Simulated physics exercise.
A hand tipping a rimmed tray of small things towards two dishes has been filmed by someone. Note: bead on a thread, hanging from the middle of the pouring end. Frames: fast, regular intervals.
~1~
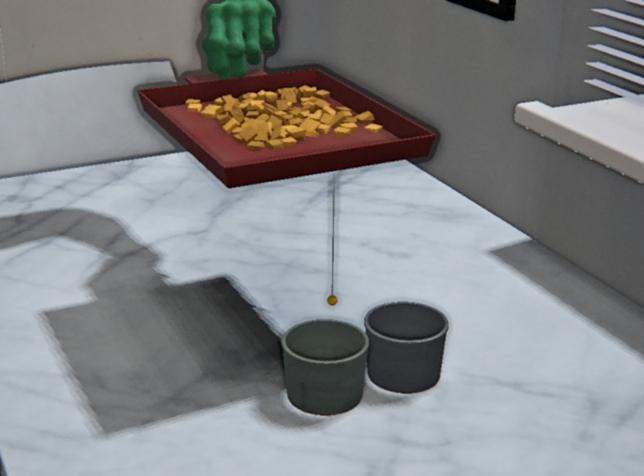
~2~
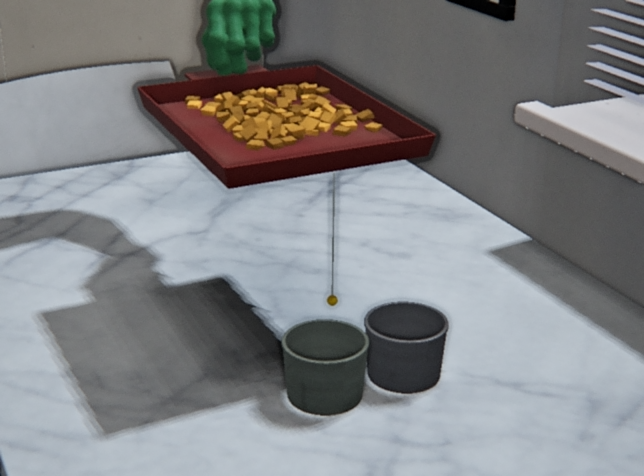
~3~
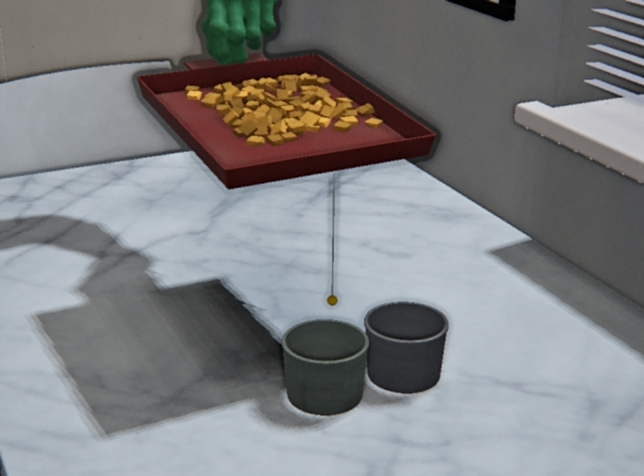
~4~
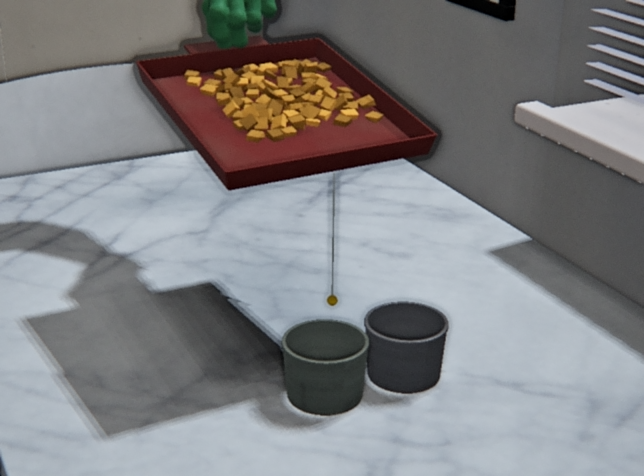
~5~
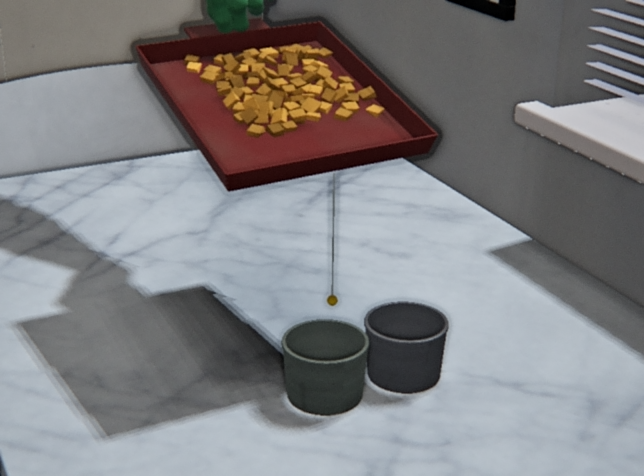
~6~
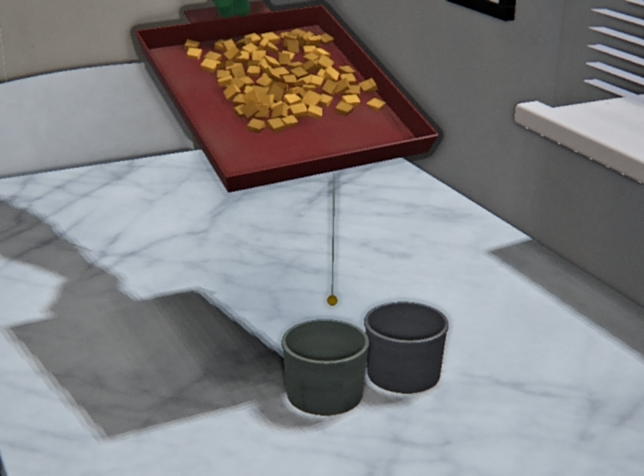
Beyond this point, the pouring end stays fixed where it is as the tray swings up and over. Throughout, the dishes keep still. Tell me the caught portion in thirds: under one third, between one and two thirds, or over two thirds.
Lands in the middle range.
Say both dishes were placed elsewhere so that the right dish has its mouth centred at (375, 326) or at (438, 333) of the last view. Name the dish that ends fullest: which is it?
Run 1: The one on the left side. Run 2: The one on the left side.
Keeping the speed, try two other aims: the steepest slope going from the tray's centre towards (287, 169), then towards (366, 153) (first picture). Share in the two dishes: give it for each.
For the first it's near 30 %, for the second near 30 %.
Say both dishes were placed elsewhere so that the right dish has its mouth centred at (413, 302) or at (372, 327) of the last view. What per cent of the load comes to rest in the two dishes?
Close to 10 in a hundred, then close to 70 in a hundred.
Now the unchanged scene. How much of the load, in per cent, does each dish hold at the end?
Per hundred pieces, the left dish ends with about 40 and the right dish with about 10.
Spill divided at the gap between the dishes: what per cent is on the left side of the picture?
My estimate is some 60 per cent.
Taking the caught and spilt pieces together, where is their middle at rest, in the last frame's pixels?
About (325, 394).
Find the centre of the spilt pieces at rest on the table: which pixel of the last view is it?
It's centred close to pixel (286, 427).
Just after the last frame, tray tipped steeply; every one on the tray.
A moment on, tray tipped right over; the larger part on the tray; about a tenth in the left dish; just a few in the right dish; about a tenth outside both; just a few in the air.
Further on, tray tipped past a quarter turn; roughly a third in the left dish; about a tenth in the right dish; roughly half outside both.
When it is over, tray tipped past a quarter turn; roughly a third in the left dish; about a tenth in the right dish; roughly half outside both.
